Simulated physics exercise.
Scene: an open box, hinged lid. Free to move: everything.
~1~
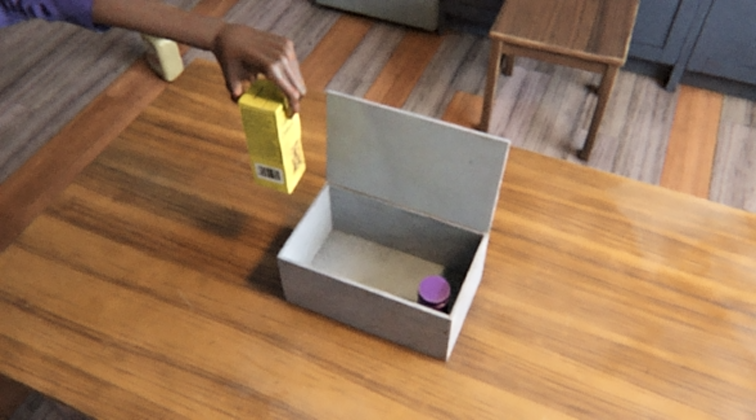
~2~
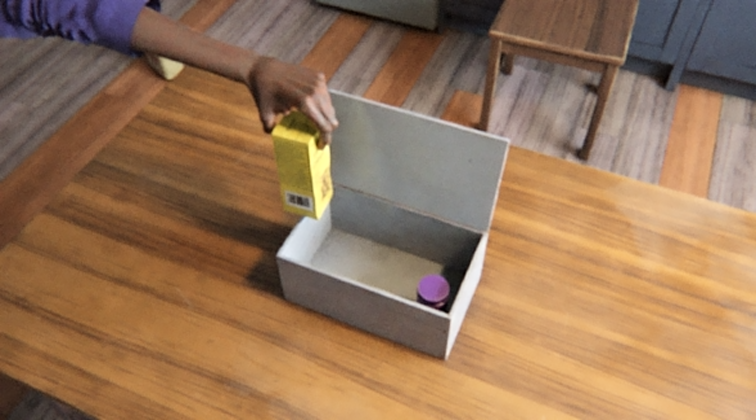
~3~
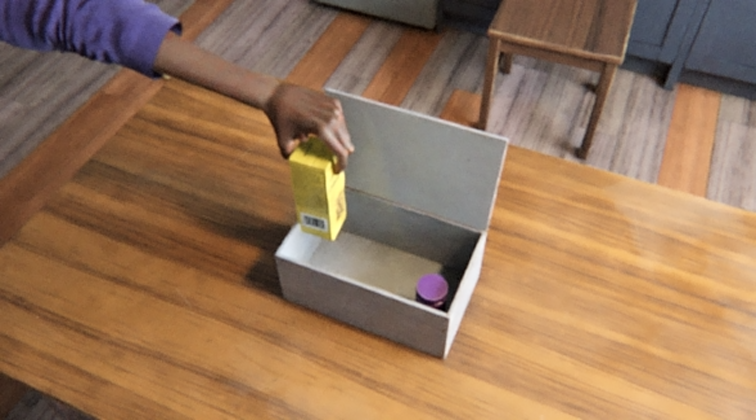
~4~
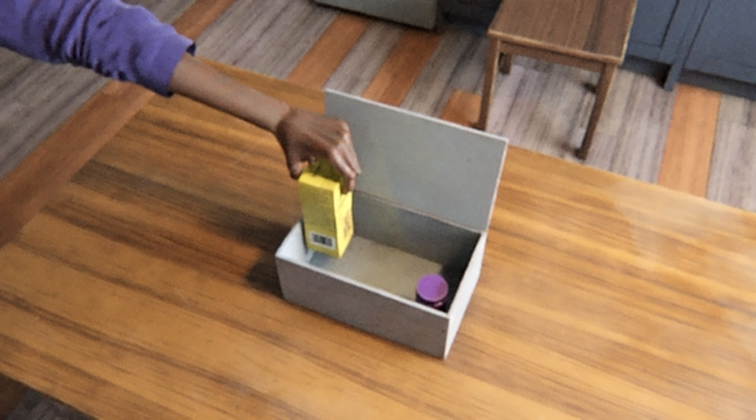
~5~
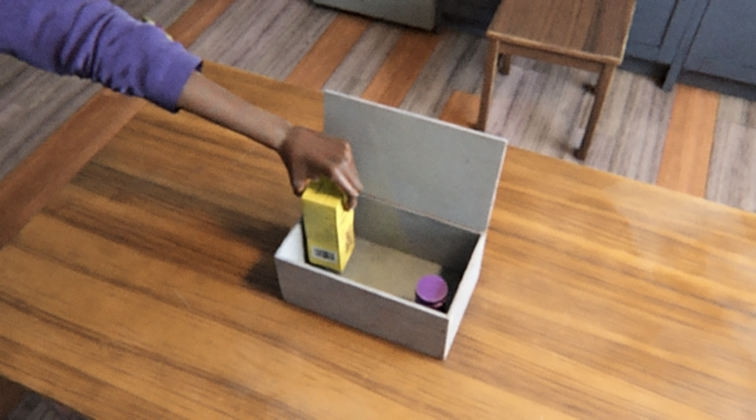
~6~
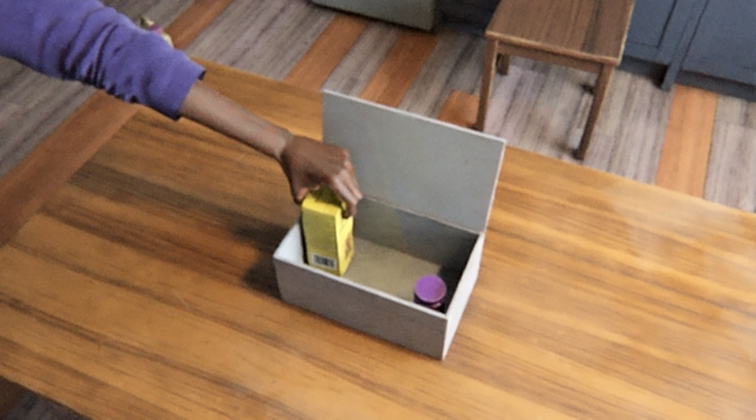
A yellow carton, held from above by a hand in a purple sleeve, moves right and down into an open grey box with a raised lid, beside a purple-topped container, on a wooden table, the hand still on it.
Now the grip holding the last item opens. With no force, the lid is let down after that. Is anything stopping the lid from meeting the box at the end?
Yes, looks to me like the lid is kept from shutting.
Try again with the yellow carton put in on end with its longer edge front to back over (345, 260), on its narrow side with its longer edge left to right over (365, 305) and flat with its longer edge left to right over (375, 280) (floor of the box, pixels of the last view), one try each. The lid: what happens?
Well, first time it won't go down, second time it goes down fine, and third time it goes down fine.
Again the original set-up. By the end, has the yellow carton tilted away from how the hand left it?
Once everything settles, the yellow carton keeps its original angle.
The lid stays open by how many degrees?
About 50° above the rim.
Then, 1.00 s after the last picture, lid starting down.
Then, 1.30 s after the last picture, lid 78° above the rim.
Then, 1.50 s after the last picture, lid 65° above the rim.
Then, 1.60 s after the last picture, lid 58° above the rim.
At rest, lid 52° above the rim; both in place. Seen from the same camera at the end, yellow carton near (329, 231).
